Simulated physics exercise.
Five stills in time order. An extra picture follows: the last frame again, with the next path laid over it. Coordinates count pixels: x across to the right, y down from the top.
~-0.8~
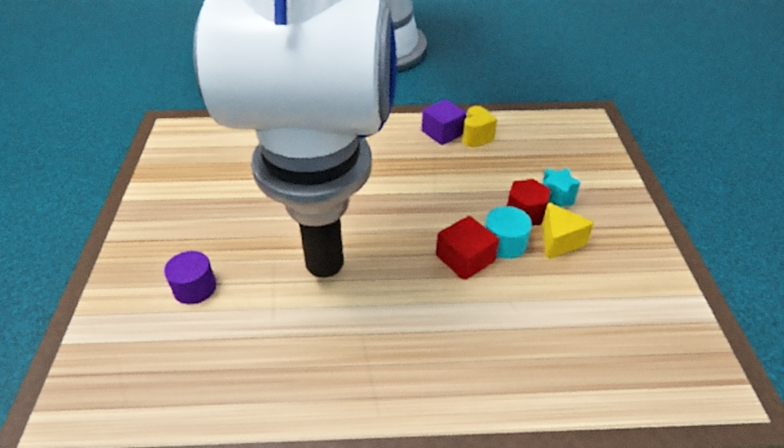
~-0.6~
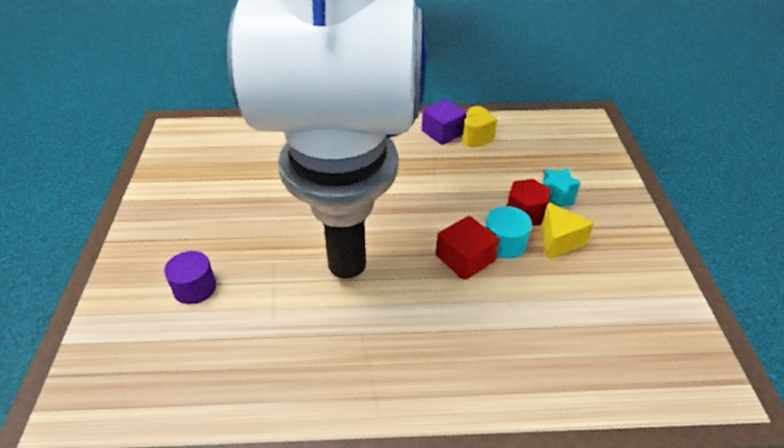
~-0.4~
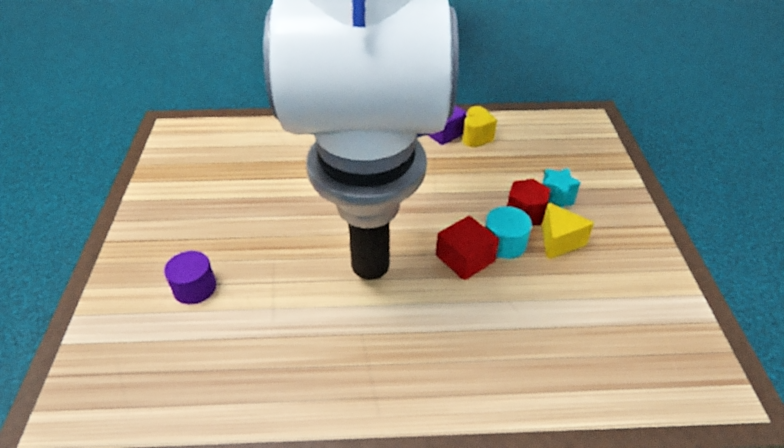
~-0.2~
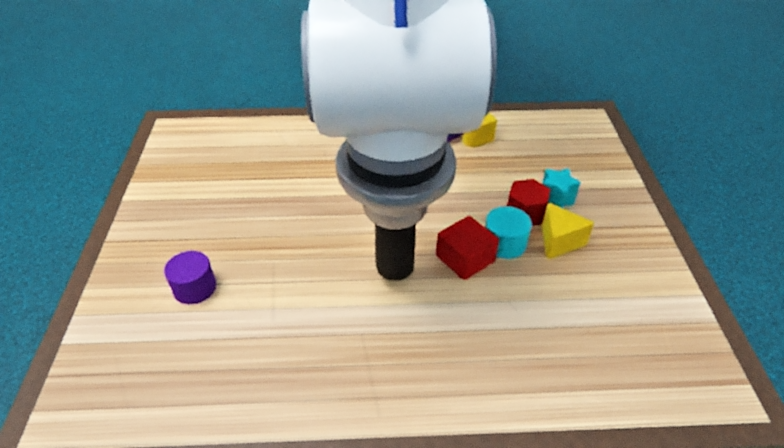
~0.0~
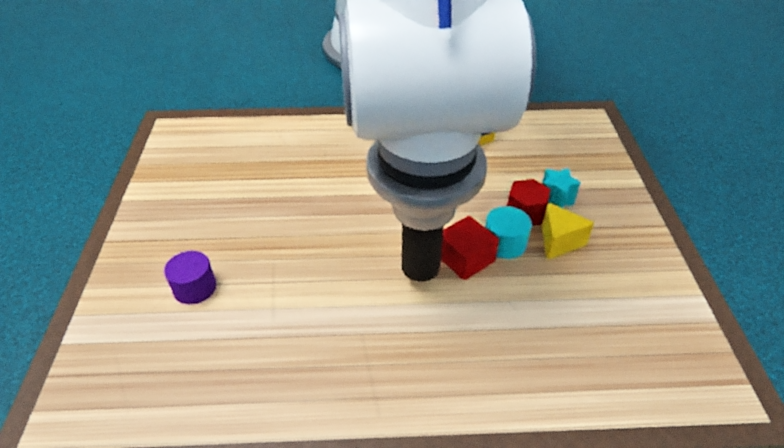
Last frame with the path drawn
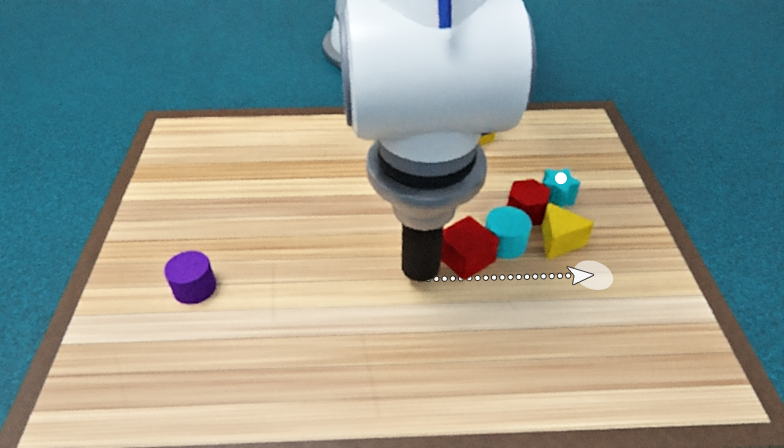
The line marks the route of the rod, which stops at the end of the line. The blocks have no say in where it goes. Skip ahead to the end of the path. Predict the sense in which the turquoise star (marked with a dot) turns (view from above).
Looking down: Clockwise.
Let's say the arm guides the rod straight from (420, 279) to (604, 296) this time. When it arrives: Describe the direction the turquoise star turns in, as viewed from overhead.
Spins clockwise.
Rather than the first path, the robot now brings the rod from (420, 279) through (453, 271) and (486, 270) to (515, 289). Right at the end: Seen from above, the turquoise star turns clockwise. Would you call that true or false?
The claim holds.
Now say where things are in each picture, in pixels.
In the first picture, rod tip at (325, 265); block tops, red four-sided block at (468, 236); turquoise circle at (509, 221); red hexagonal block at (530, 191); turquoise star at (561, 178); yellow three-sided block at (566, 220).
In the second picture, rod at (347, 266); blocks unchanged.
In the third picture, rod at (371, 266); blocks unchanged.
In the fourth picture, rod at (395, 267); blocks unchanged.
In the fifth picture, rod at (421, 269); red four-sided block at (468, 236); turquoise circle at (509, 221); red hexagonal block at (530, 191); turquoise star at (561, 178); yellow three-sided block at (566, 220).
Path on the board, in a line from (420, 279) to (593, 275); the dot is on the turquoise star.
On the path given first. One third of the way, rod at (481, 267); red four-sided block at (502, 231), turned 20° anticlockwise; turquoise circle at (534, 210); red hexagonal block at (536, 183), turned 30° anticlockwise; turquoise star at (563, 173), turned 35° clockwise; yellow three-sided block at (573, 219), turned 15° clockwise.
Two thirds of the way, rod at (540, 266); red four-sided block at (548, 225), turned 45° anticlockwise; turquoise circle at (556, 196); red hexagonal block at (535, 171), turned 60° anticlockwise; turquoise star at (567, 168), turned 45° clockwise; yellow three-sided block at (594, 215), turned 35° clockwise.
At the end, rod at (597, 264); red four-sided block at (556, 224), turned 55° anticlockwise; turquoise circle at (558, 193); red hexagonal block at (534, 169), turned 65° anticlockwise; turquoise star at (568, 168), turned 50° clockwise; yellow three-sided block at (601, 213), turned 45° clockwise.
